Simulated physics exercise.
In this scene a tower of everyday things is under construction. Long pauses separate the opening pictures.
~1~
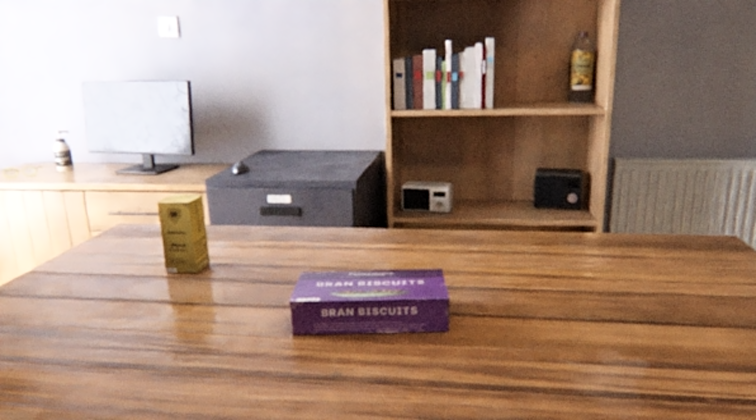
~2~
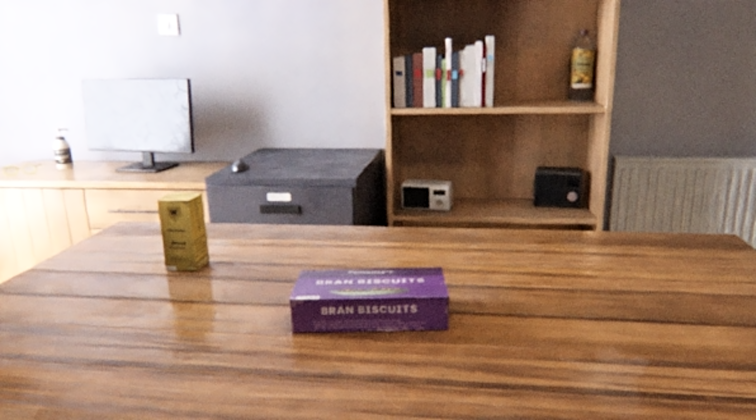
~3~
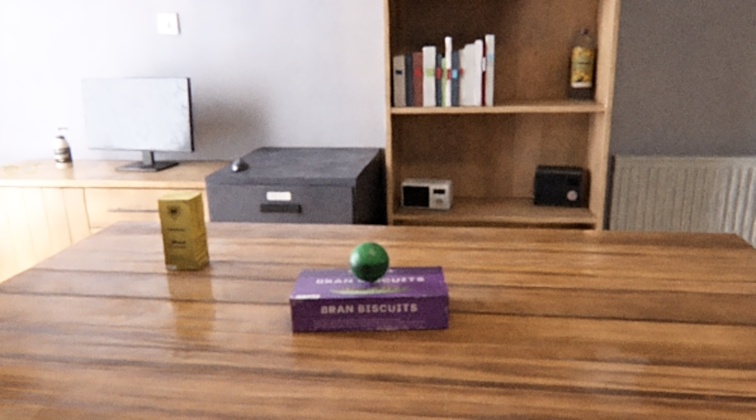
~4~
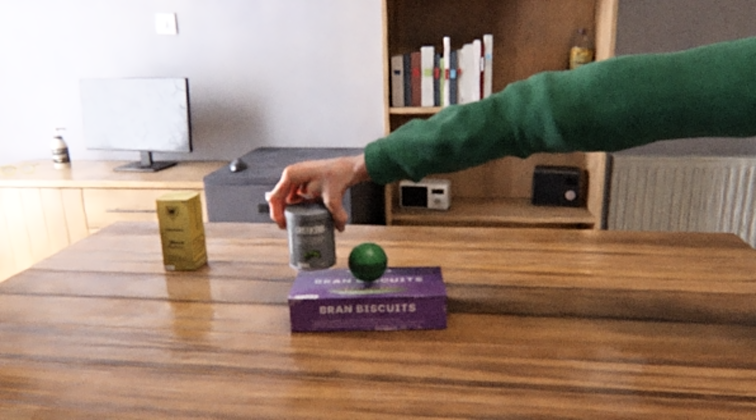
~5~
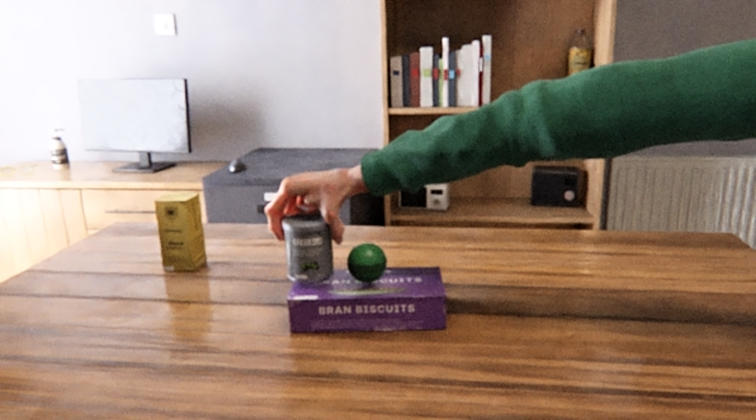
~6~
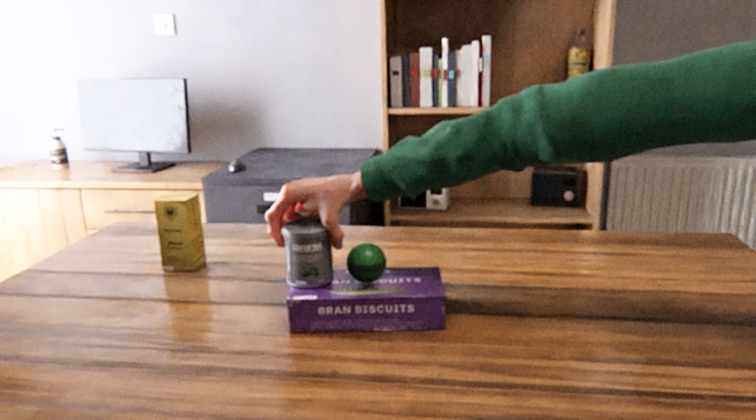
On a wooden table beside a yellow carton, a green ball appeared on top of a purple biscuit packet, then a green-sleeved arm lowered a grey pot onto the packet, left of the ball.
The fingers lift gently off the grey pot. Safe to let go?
It stands.
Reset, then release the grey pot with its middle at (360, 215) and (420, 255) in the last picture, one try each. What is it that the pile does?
First try: It gives way; second try: It holds.
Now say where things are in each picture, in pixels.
In the first frame, the last thing is not in view yet.
In the second frame, the last thing is not in view yet; purple packet (371, 298).
In the third frame, the last thing is not in view yet; yellow carton (184, 231).
In the fourth frame, coming down; grey pot (312, 236); green ball (368, 262).
In the fifth frame, coming down; grey pot (309, 247); purple packet (368, 298).
In the sixth frame, set down, still held; grey pot (309, 252); yellow carton (181, 232).
Then, 0.30 s on from there, no change.
Then, 0.70 s on from there, grey pot resting near (309, 253).
In the end, all 4 unmoved. At the end, from the last picture's camera, grey pot near (309, 253). The pile holds.
